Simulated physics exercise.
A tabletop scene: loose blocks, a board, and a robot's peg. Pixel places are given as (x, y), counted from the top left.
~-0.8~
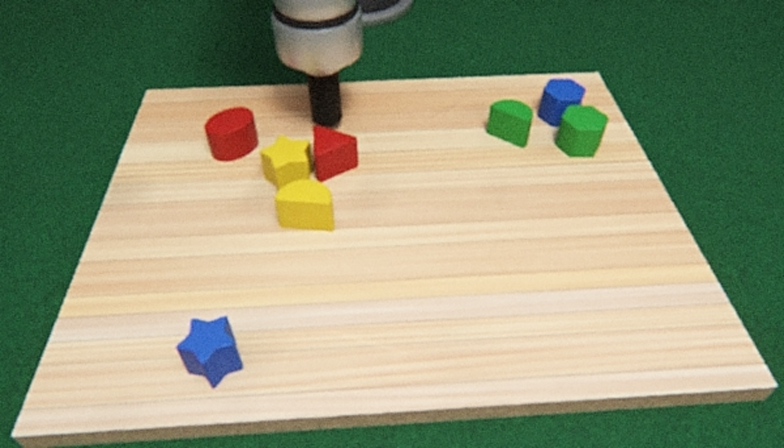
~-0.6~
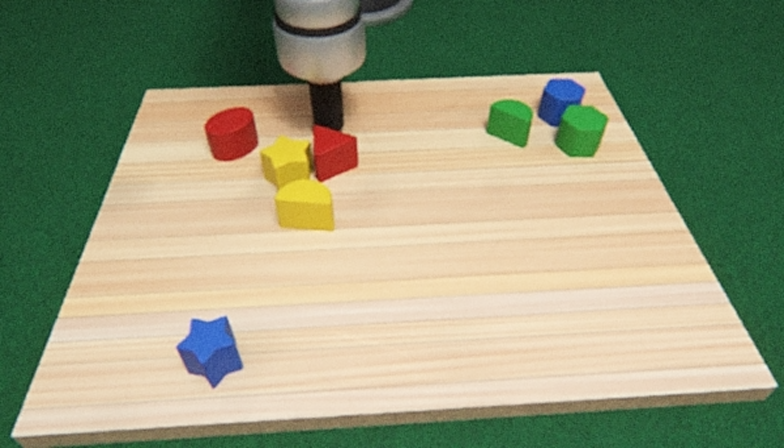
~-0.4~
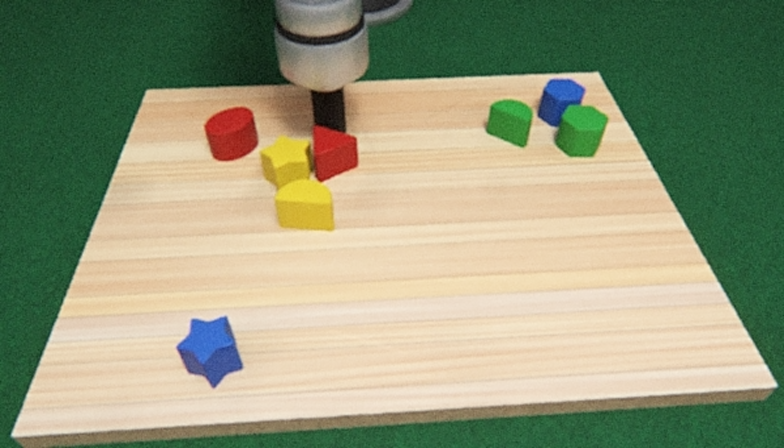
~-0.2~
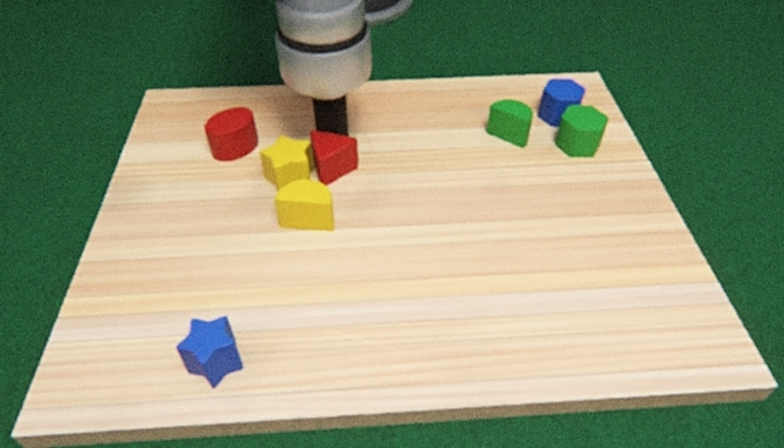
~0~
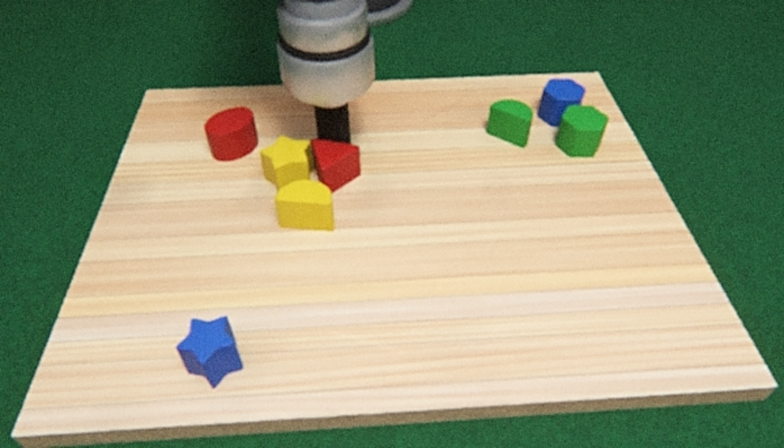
On a wooden board, a robot's dark peg moves forward and nudges a red three-sided block slightly.
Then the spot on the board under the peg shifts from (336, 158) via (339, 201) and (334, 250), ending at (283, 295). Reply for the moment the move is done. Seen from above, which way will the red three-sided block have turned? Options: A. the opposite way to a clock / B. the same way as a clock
A (the opposite way to a clock)
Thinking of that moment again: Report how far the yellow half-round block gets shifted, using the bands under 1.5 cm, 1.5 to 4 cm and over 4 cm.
From 1.5 to 4 cm.
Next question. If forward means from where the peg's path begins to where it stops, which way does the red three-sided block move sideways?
To the path's left.
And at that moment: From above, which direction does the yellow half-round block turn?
Its rotation is clockwise.
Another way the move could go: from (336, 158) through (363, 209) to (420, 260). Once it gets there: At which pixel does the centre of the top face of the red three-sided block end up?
At roughly (360, 223).
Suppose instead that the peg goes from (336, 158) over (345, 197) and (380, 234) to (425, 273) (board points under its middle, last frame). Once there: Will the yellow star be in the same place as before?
Yes, that is what happens.
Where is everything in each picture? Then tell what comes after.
The first picture shows tip of the peg (327, 119), middles of tops, yellow star (286, 150), yellow half-round block (305, 192), red three-sided block (329, 139).
The second picture shows peg (329, 127), nothing pushed.
The third picture shows peg (331, 134), nothing pushed.
The fourth picture shows peg (333, 142), red three-sided block (329, 142).
The fifth picture shows peg (335, 150), yellow star (286, 150), yellow half-round block (305, 192), red three-sided block (331, 151).
On the path given first. One third of the way, peg (338, 194); yellow half-round block (298, 201), turned 40° clockwise; red three-sided block (341, 196), turned 25° anticlockwise.
Two thirds of the way, peg (333, 243); yellow half-round block (292, 208), turned 65° clockwise; red three-sided block (335, 251), turned 20° anticlockwise.
At the end, peg (281, 287); yellow star unmoved; yellow half-round block (292, 208), turned 65° clockwise; red three-sided block (328, 274), turned 60° anticlockwise.
